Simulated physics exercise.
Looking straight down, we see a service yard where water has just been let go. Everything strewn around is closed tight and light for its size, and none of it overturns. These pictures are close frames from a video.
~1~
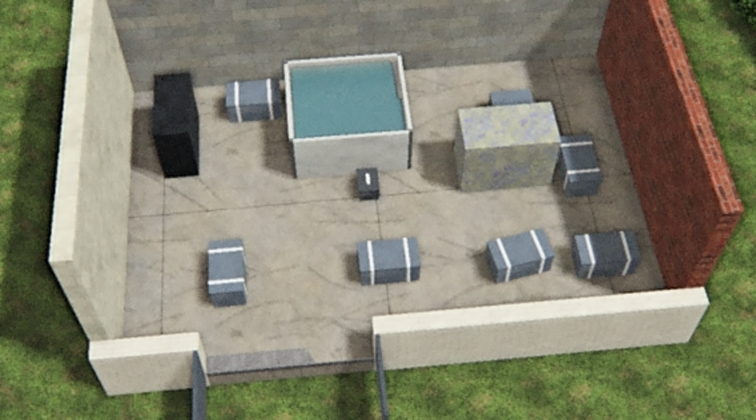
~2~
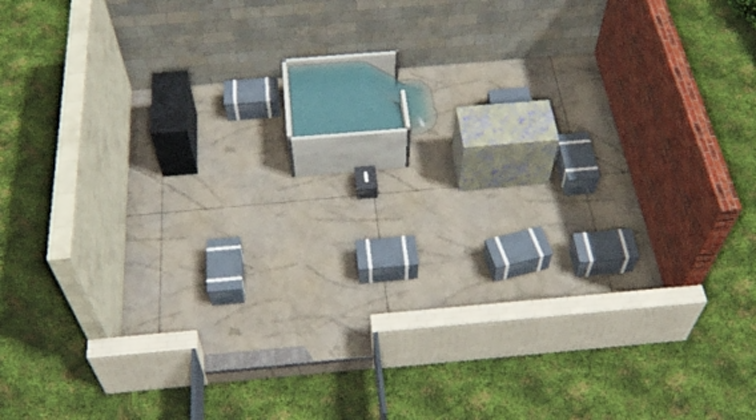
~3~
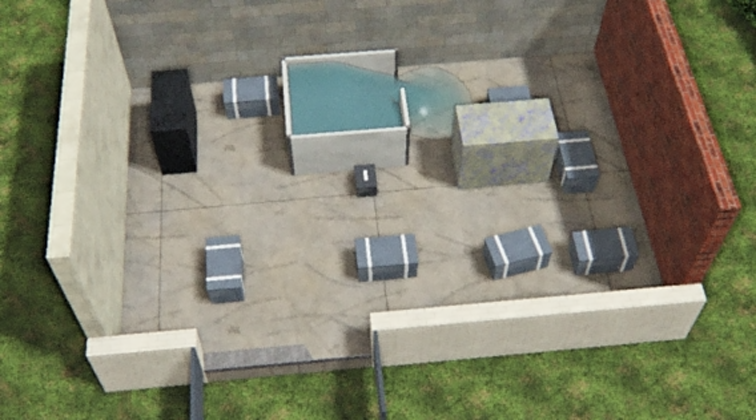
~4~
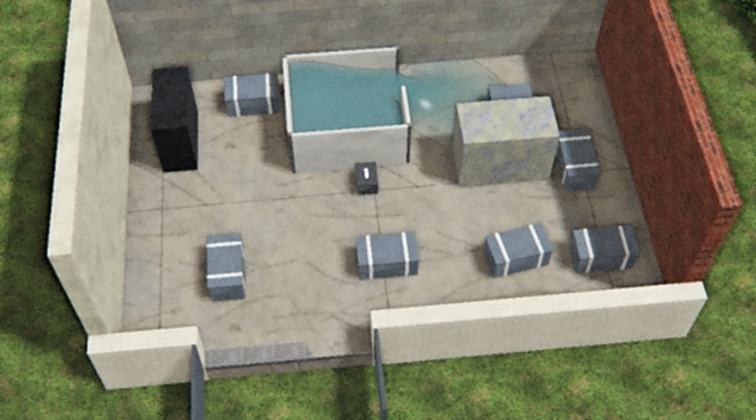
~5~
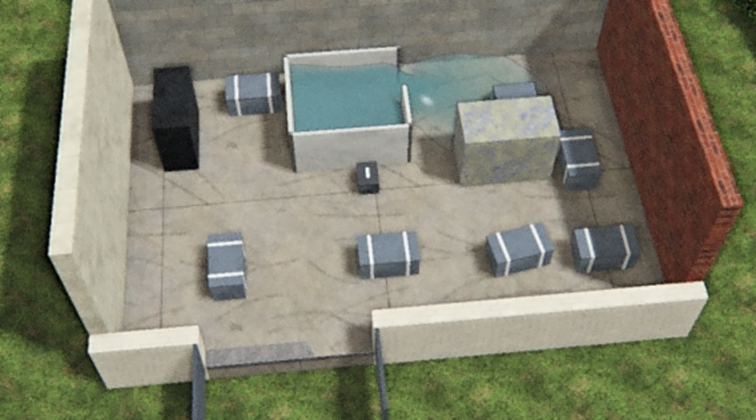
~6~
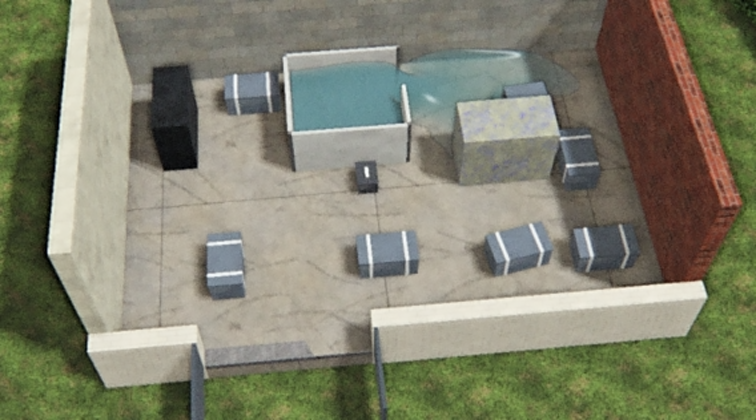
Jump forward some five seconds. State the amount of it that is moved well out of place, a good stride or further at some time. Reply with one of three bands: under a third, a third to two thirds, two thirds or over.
A third to two thirds.
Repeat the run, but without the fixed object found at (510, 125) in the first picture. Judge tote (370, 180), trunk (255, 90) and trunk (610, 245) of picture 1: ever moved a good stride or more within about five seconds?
One by one: Remained nearby; remained nearby; cleared the mark.
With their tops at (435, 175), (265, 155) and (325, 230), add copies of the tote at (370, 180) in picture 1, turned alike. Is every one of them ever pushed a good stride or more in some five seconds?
Listed in order: Hardly budges, hardly budges, then hardly budges.
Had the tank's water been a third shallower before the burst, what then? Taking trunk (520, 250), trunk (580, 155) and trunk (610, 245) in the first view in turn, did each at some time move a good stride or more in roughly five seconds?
As asked: Fell short, went the distance, went the distance.
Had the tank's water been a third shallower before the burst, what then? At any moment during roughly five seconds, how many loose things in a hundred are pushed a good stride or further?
Near 40 per cent of the loose things.
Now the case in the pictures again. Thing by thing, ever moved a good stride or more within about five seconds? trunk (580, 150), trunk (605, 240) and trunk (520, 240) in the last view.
The first one traveled far, the second traveled far and the third traveled far.
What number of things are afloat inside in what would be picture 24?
That comes out at 2.
A moment on, 1 of 8 are well off their spots; 0 afloat.
Next, 1 of 8 are well off their spots; 1 afloat.
Later, 3 of 8 are well off their spots; 2 afloat.
In the end, 4 of 8 are well off their spots, and 4 have been at some point; 2 afloat.
